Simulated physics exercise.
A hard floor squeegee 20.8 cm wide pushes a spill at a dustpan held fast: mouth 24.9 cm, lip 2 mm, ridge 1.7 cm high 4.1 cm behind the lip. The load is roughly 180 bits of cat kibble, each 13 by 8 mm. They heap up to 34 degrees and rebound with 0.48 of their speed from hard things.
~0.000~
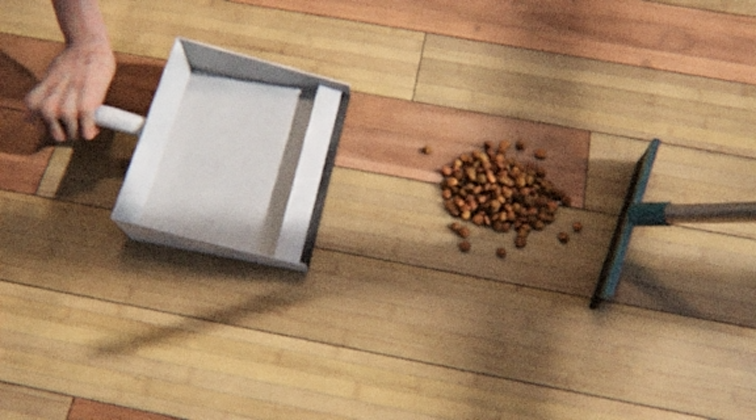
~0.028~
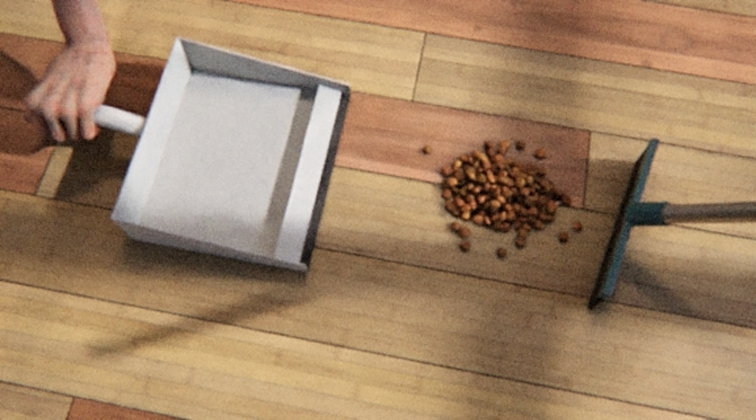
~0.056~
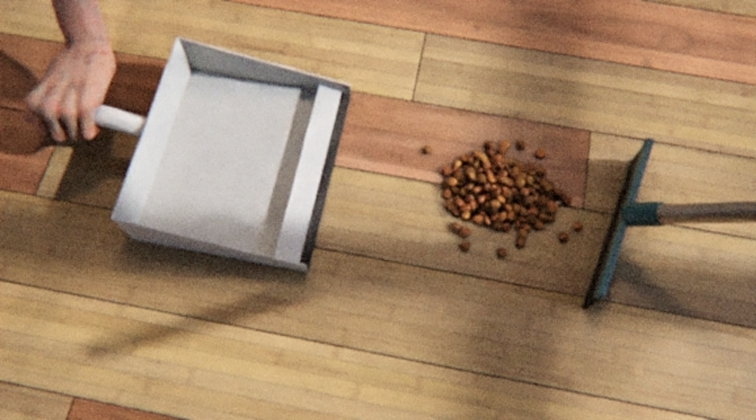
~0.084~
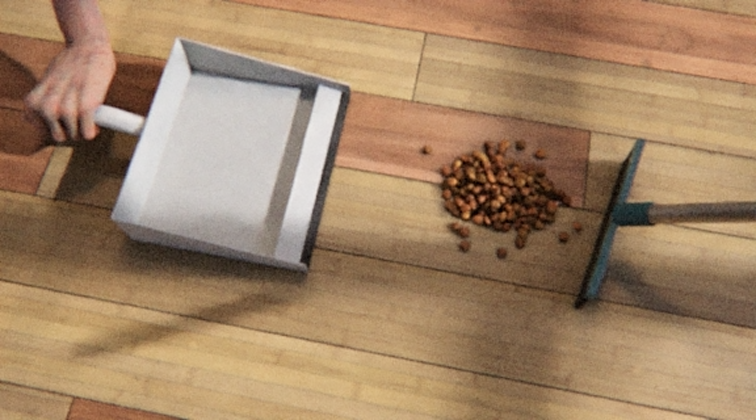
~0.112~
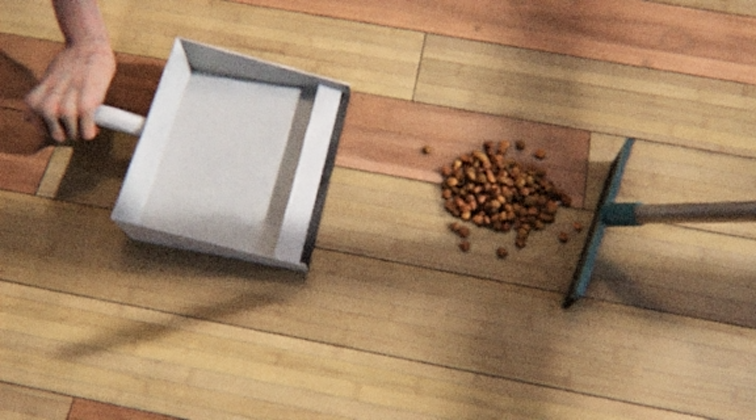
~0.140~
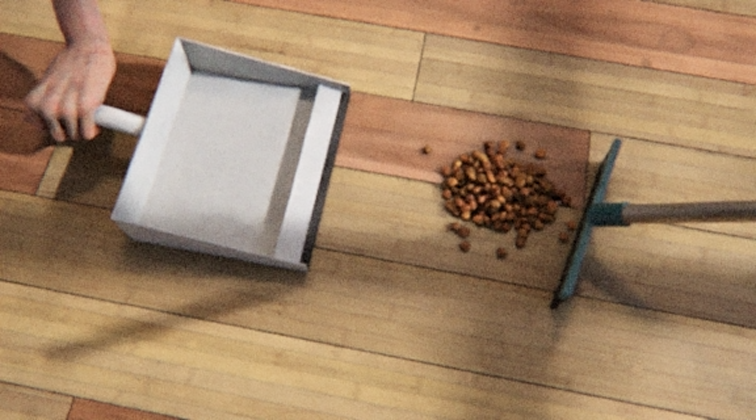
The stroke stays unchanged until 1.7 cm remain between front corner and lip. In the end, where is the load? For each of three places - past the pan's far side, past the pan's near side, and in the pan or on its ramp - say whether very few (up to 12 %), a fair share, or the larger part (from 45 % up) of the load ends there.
Past the pan's far side: Very few, past the pan's near side: Very few, in the pan or on its ramp: Very few.
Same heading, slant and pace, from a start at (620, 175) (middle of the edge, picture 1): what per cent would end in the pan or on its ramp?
It would come to about 20 in a hundred.
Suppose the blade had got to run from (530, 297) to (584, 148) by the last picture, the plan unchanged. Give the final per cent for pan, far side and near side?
Final per cent - pan 15, far 5, near 0.
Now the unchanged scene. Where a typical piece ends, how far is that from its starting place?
18 cm or thereabouts.
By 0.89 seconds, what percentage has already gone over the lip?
It's near 5 percent at that moment.
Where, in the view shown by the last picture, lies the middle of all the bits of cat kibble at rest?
Near (359, 169).
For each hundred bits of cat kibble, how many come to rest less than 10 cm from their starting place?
Around 25 per cent, give or take.
After 0.41 s, middle of the blade 18 cm from the lip; 0 % over the lip, far side 0 %, near side 0 %.
After 0.59 s, middle of the blade 9 cm from the lip; 0 % over the lip, far side 0 %, near side 0 %.
After 0.89 s, middle of the blade 4 cm from the lip; 5 % over the lip, far side 0 %, near side 0 %.
By 1.2 s all is still; far side 0 %, near side 0 %, pan 5 %, in front of the lip or behind the blade 95 %.
